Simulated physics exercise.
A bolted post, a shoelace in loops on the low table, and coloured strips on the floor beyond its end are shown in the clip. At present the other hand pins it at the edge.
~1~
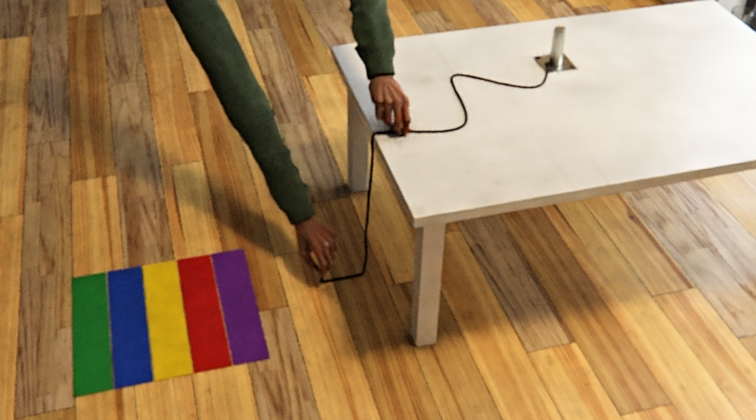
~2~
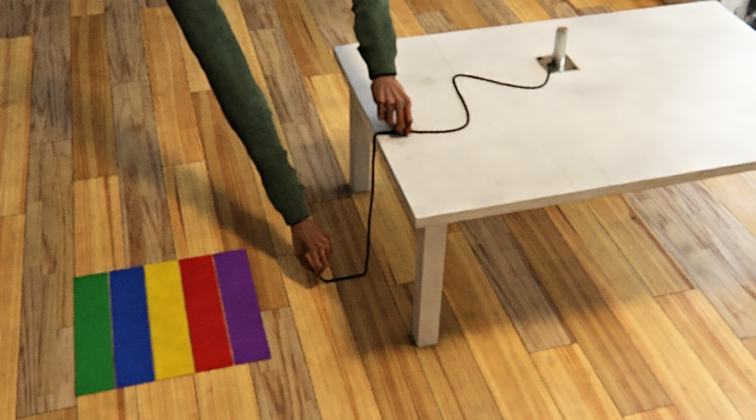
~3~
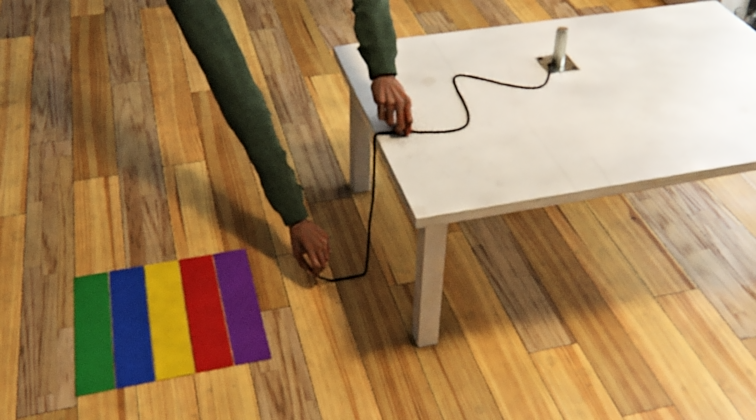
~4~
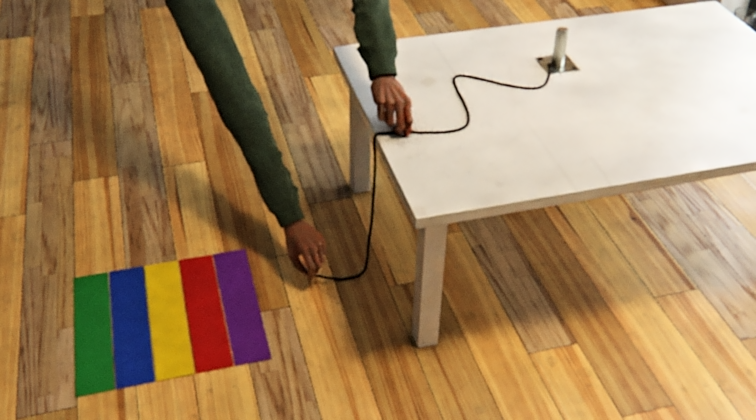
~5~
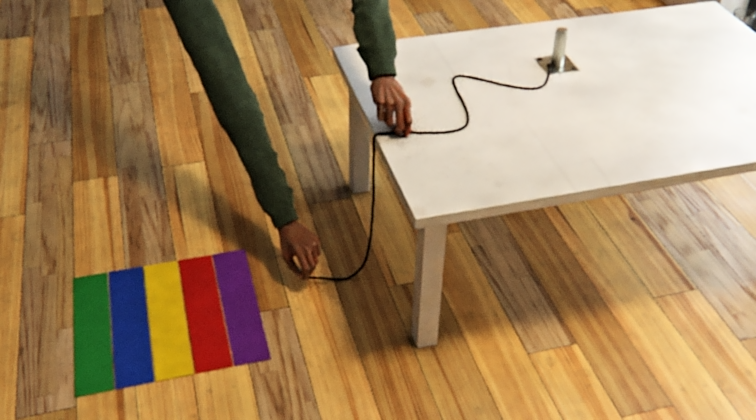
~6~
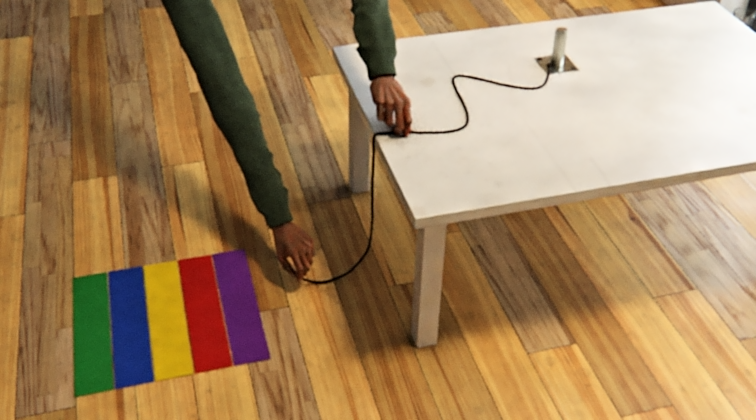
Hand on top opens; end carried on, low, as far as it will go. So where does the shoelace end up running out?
Over green.
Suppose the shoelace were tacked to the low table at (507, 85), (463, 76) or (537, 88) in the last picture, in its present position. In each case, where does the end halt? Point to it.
The pixel places are (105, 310), (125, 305) and (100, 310), one per try.
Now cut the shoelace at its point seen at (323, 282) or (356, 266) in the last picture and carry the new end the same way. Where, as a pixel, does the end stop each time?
Around (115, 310) for the first cut and around (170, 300) for the second.
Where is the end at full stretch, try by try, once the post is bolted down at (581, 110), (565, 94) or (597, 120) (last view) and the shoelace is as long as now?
Try by try, around (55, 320), (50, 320) and (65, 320).
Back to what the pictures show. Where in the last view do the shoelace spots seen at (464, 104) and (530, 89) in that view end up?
You'll find the first mark at (394, 114) and the second mark at (503, 79).
Early on, end near (164, 300); over yellow.
Midway, end near (113, 309); over blue.
At the end of the slack, end near (80, 315); over green. It gets as far as the green strip.
